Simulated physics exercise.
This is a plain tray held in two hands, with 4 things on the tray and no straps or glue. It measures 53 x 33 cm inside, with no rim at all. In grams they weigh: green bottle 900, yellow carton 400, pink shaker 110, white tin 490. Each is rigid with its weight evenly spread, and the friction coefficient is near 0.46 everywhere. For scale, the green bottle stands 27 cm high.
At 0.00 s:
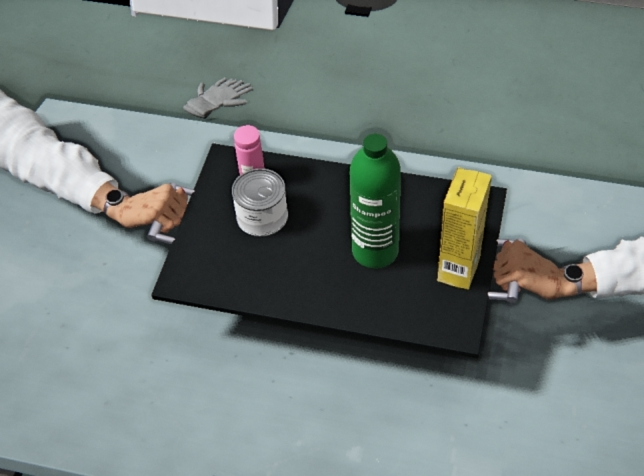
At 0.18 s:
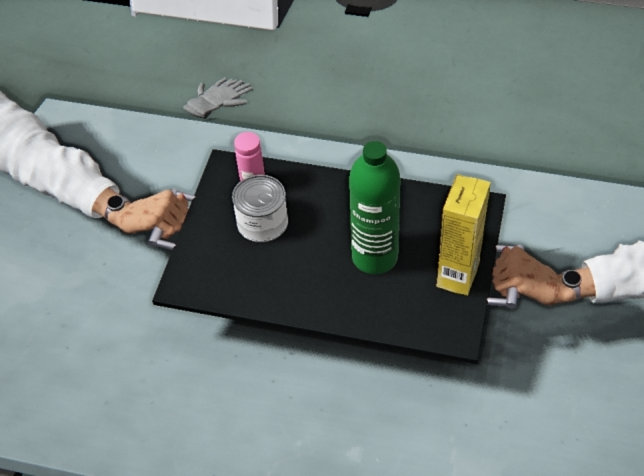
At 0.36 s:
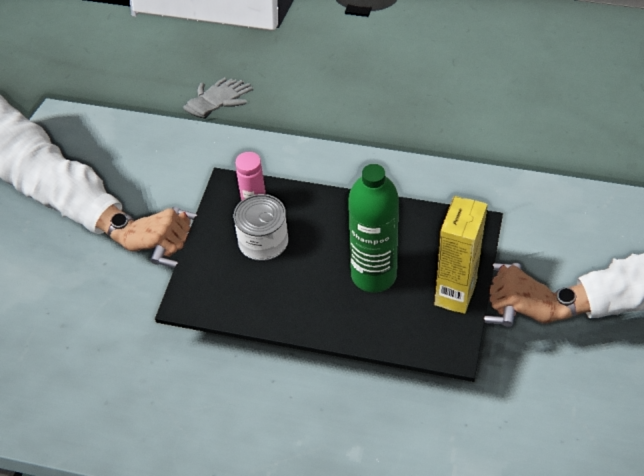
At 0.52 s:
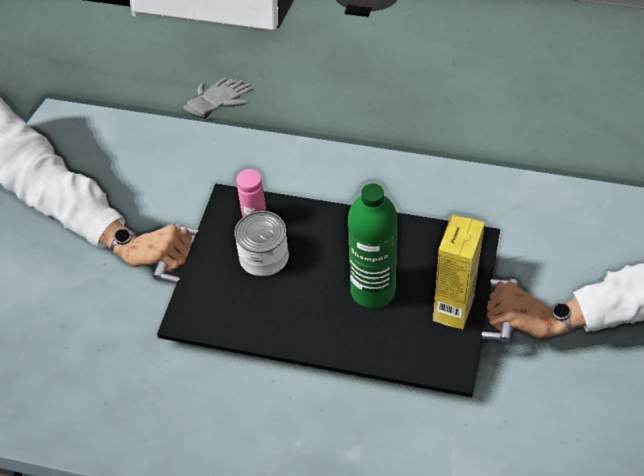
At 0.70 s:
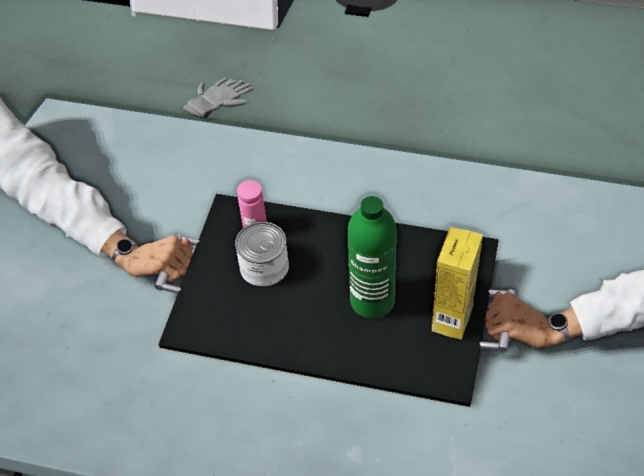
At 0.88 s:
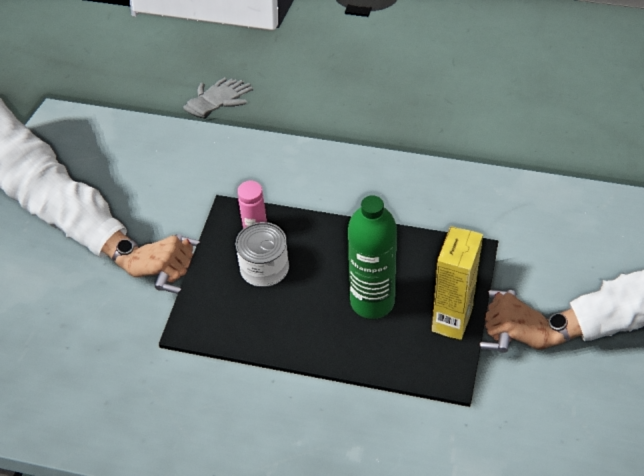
At a pale blue-grey table, two hands in white sleeves hold a black rimless tray by its side handles, carrying a pink shaker, white tin, green bottle and yellow carton. The hands lower the tray toward the viewer until its near edge meets the tabletop, while the items keep their places on it.
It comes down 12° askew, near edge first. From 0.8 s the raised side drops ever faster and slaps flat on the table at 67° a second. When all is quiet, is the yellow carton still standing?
The yellow carton stays upright.
By 1.08 s, near edge on the table, tray at 4°.
By 1.18 s, tray flat on the table.
When it is over (1.7 s), all 4 within 5 cm of the start. In the last view, yellow carton near (457, 286).
